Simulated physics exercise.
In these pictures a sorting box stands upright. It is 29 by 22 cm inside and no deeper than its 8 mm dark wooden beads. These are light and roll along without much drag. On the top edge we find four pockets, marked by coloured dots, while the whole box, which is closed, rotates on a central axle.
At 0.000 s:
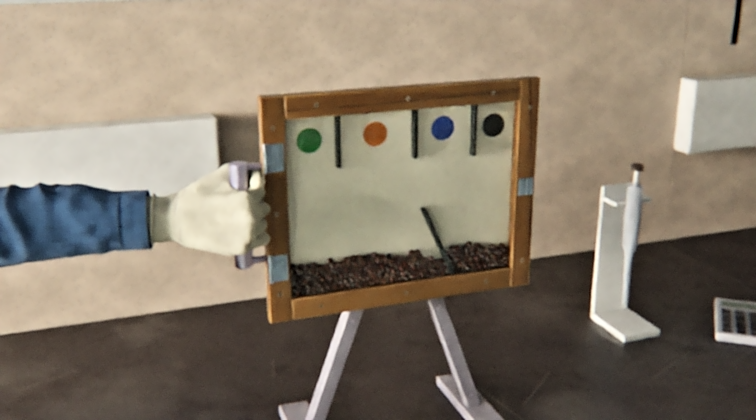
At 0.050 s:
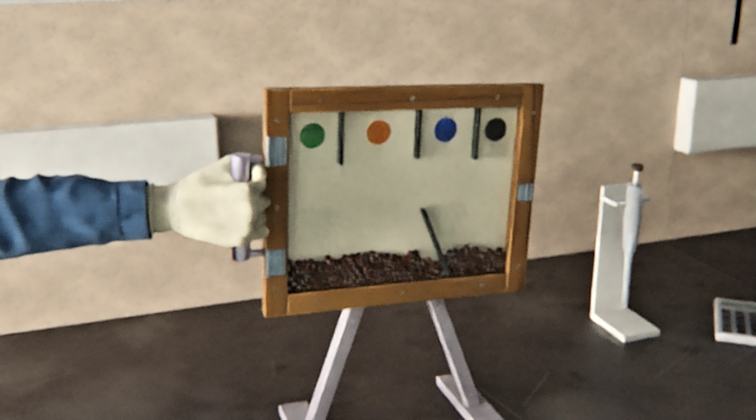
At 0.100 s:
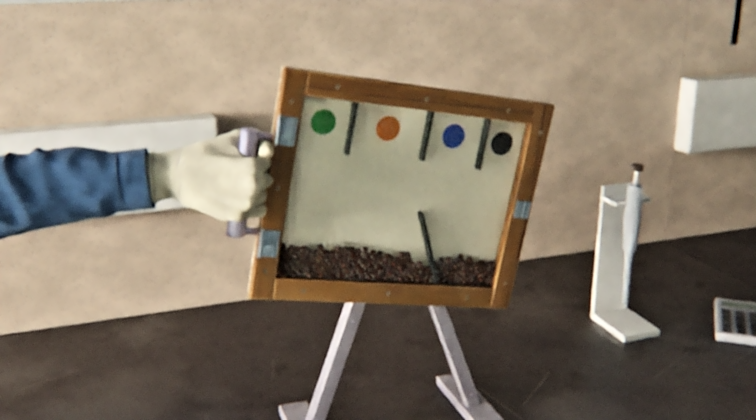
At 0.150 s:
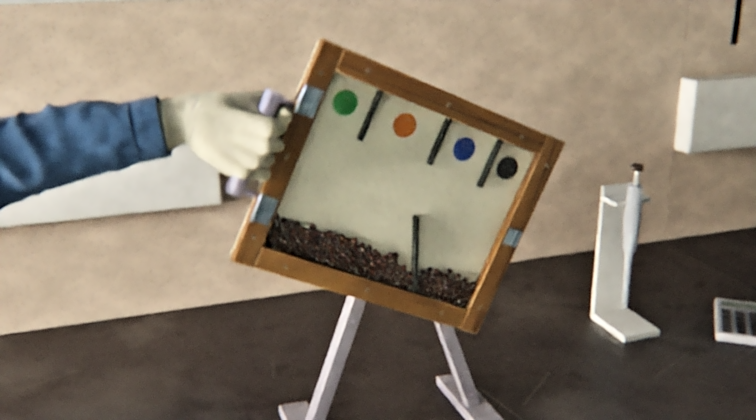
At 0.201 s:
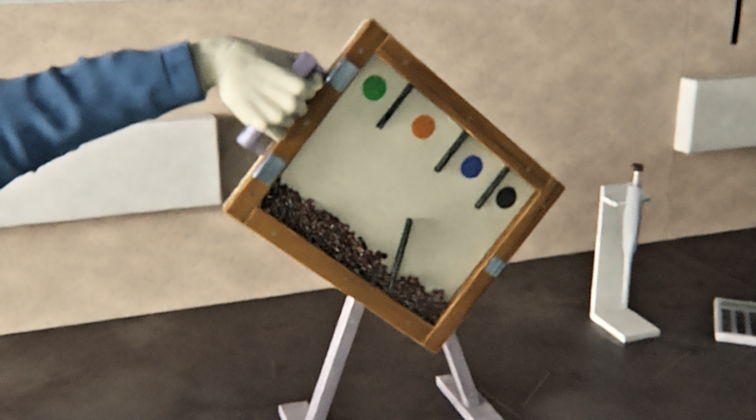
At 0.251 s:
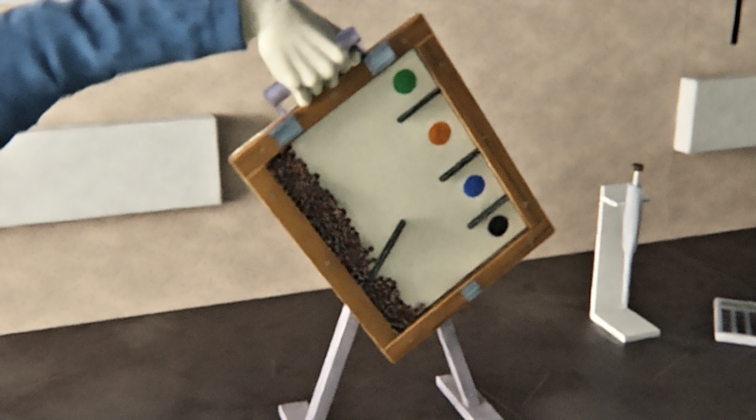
A gloved hand gripping a handle turns a wood-framed box clockwise on its stand, from level to a steep tilt, while the dark beads inside stay banked along its bottom edge and four coloured circles swing round to the right.
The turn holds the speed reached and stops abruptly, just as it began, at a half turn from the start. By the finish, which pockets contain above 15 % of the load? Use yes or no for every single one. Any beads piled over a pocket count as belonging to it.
Blue pocket: No. Black pocket: Yes. Green pocket: No. Orange pocket: Yes.
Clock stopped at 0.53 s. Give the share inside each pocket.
Blue pocket: 0; black pocket: 0; green pocket: 0; orange pocket: 5.
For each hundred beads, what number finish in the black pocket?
Around 25 percent.
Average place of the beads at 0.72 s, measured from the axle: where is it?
Roughly 2 cm to the left of the axle and 5 cm below it.
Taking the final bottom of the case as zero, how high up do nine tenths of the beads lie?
About 7 cm.
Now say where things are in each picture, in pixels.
In the first picture, level, about 160 beads; beads' middle (399, 267); highest (374, 255); blue (443, 128), black (493, 125), green (309, 141), orange (375, 134); walls (453, 275) to (424, 210).
In the second picture, turned 3° clockwise; beads' middle (397, 267); highest (290, 262).
In the third picture, turned 11° clockwise; beads' middle (387, 267); highest (282, 246).
In the fourth picture, turned 25° clockwise; beads' middle (373, 263); highest (276, 217).
In the fifth picture, turned 41° clockwise; beads' middle (357, 255); highest (278, 180).
In the sixth picture, turned 56° clockwise; beads' middle (345, 243); highest (289, 147); blue (474, 186), black (498, 226), green (405, 82), orange (440, 133); partition tips (400, 121), (442, 180), (470, 227).
After 0.39 s, it has turned 99°, the beads' middle is 9 cm left of and level with the axle; inside pockets, nothing yet.
After 0.72 s, it has turned 180°, the beads' middle is 2 cm left of and 5 cm below the axle; inside pockets, blue 5 %, black 20 %, orange 40 %.
All still by 1.5 s, blue 10 %, black 25 %, green 0 %, orange 65 %.
